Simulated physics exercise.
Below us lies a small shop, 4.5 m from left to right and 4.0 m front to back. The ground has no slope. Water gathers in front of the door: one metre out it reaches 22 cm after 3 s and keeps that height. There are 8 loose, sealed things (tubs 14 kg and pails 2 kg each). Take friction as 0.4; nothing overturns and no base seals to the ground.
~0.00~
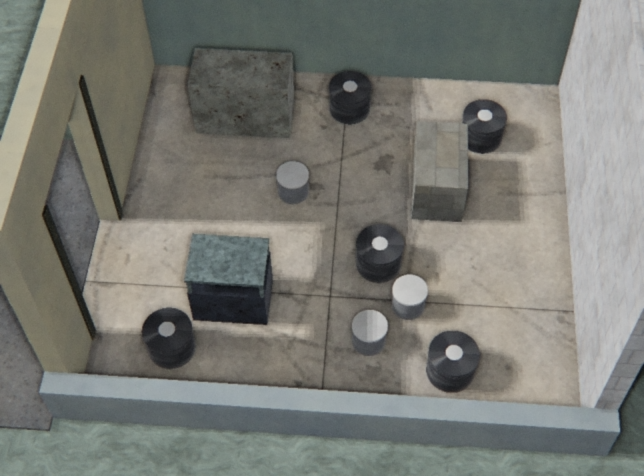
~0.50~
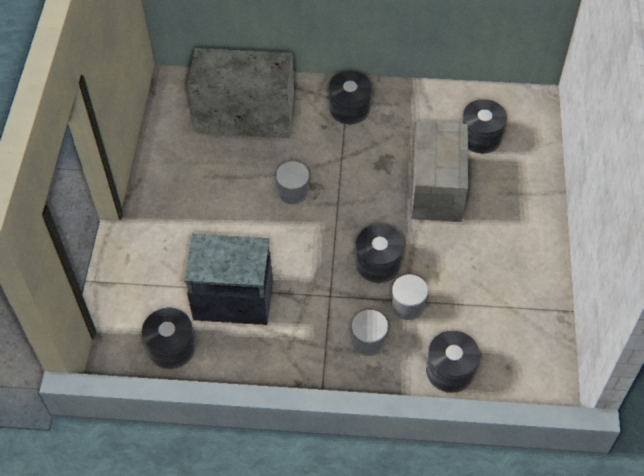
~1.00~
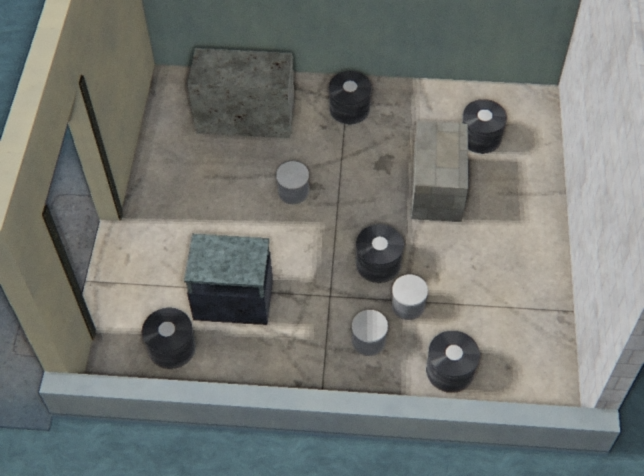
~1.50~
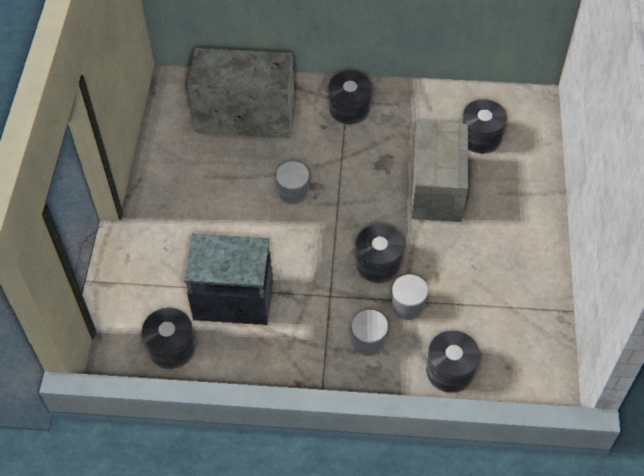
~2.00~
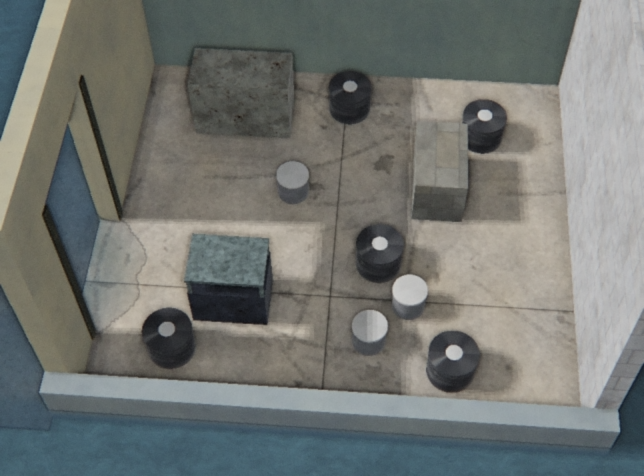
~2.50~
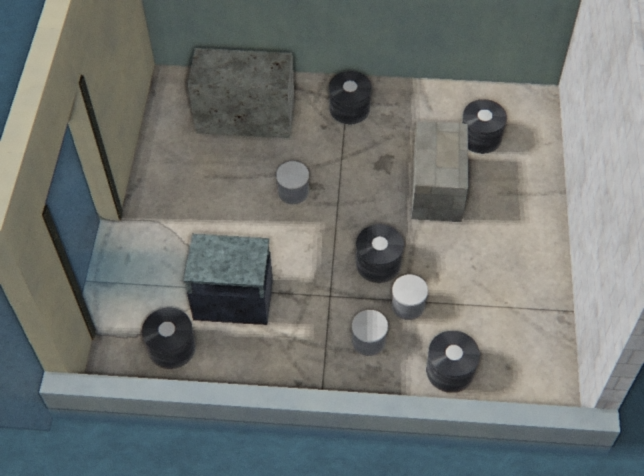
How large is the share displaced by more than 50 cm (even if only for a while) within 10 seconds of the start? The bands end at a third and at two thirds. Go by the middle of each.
That comes to from one to two thirds.
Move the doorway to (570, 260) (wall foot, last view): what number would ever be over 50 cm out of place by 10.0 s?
Then 5.
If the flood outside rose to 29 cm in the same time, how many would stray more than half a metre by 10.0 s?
In that case 8 of them.
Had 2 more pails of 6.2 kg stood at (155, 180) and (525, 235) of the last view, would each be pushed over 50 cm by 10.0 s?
In turn: Less, under.
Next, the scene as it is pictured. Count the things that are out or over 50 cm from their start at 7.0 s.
I count 4.
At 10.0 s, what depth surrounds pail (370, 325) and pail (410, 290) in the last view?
Roughly 12 and 11 cm.
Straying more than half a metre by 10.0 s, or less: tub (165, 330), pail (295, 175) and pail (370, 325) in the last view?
In that order: More, more, past it.
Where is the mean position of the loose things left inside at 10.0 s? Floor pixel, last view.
At about (458, 233).
After 3.5 s 0 of 8 are over 50 cm from their spots; 0 afloat.
After 4.5 s 1 of 8 are over 50 cm from their spots; 0 afloat.
After 7.0 s 4 of 8 are over 50 cm from their spots; 2 afloat.
After 10.0 s 4 of 8 are over 50 cm from their spots, and 4 have been at some point; 4 afloat.
